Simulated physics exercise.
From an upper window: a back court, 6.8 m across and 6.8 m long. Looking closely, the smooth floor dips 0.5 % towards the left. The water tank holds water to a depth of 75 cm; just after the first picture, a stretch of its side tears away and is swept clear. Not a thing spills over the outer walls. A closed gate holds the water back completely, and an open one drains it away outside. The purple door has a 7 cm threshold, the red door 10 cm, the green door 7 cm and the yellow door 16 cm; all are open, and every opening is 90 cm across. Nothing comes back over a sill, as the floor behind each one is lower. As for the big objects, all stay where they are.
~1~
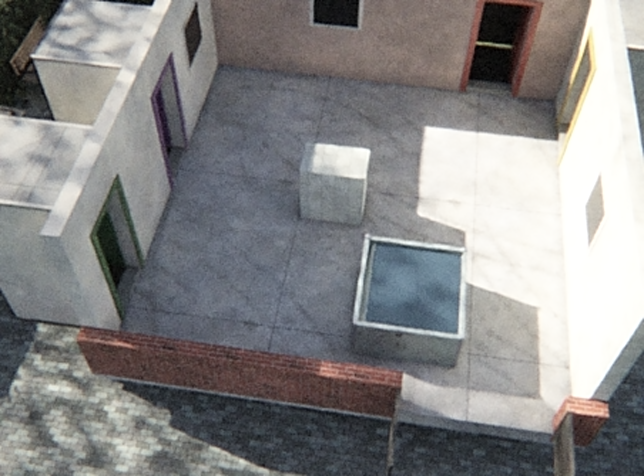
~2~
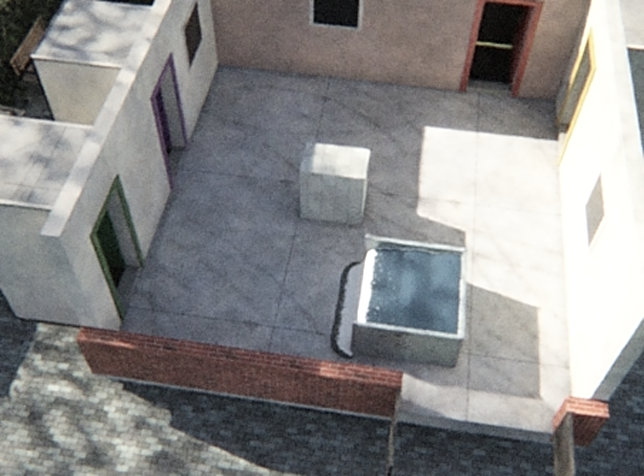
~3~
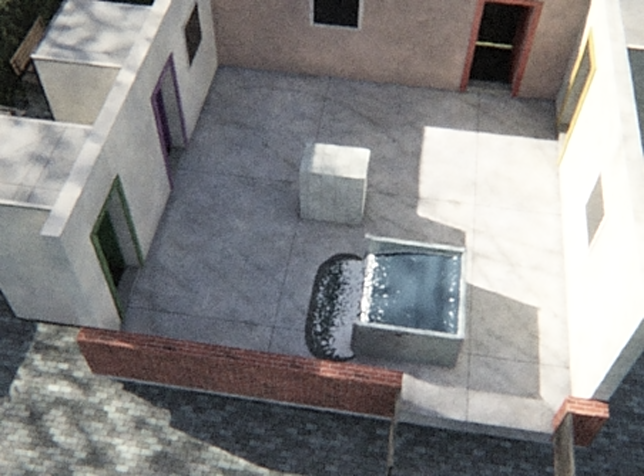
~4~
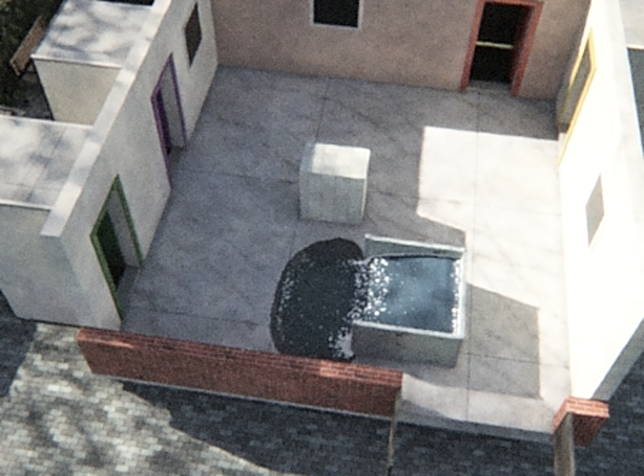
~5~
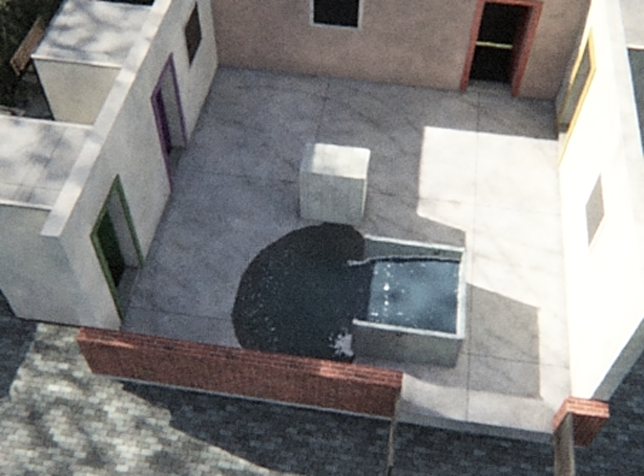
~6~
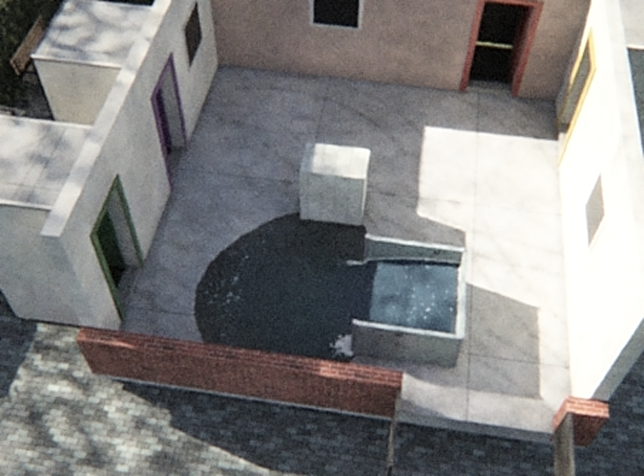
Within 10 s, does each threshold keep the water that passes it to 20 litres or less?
In order: At the purple door the limit will be crossed, at the red door the limit will not be crossed, at the green door the limit will be crossed, at the yellow door the limit will not be crossed.
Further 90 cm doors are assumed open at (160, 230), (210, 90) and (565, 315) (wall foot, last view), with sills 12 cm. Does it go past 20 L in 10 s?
Per doorway, in order: Sufficient / insufficient / insufficient.
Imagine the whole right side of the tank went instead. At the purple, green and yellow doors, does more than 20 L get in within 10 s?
Note: Purple short of the mark, green short of the mark, yellow short of the mark.
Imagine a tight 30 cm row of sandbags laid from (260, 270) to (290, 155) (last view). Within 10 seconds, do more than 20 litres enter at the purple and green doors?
Then: Purple below, green past it.
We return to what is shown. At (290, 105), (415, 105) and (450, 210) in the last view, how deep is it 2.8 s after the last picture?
Close to 0, 0 and 0 centimetres.
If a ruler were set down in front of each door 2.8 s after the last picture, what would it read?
Depths: Purple door 10 cm, red door 0 cm, green door 18 cm, yellow door 0 cm.
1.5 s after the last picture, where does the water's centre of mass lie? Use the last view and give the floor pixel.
Near (254, 286).
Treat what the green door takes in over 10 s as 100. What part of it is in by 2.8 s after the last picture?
Some 85 per cent by then.
Then, 0.7 s after the last picture water covers 25 % of the floor and is deepest (42 cm) near (111, 354); purple door not reached, red door not reached, green door 13 cm at the sill, 35 L in, yellow door not reached.
Then, 1.5 s after the last picture water covers 30 % of the floor and is deepest (38 cm) near (115, 343); purple door 16 cm at the sill, 5 L in, red door not reached, green door 29 cm at the sill, 136 L in, yellow door not reached.
Then, 2.8 s after the last picture water covers 35 % of the floor and is deepest (18 cm) near (140, 276); purple door 10 cm at the sill, 32 L in, red door not reached, green door 18 cm at the sill, 246 L in, yellow door not reached.
Then, 5.3 s after the last picture water covers 50 % of the floor and is deepest (12 cm) near (217, 70); purple door 5 cm at the sill, 37 L in, red door not reached, green door 8 cm at the sill, 289 L in, yellow door not reached.
Then, 9.3 s after the last picture water covers 75 % of the floor and is deepest (8 cm) near (192, 137); purple door 4 cm at the sill, 37 L in, red door 3 cm at the sill, 0 L in, green door 4 cm at the sill, 291 L in, yellow door 5 cm at the sill, 0 L in.
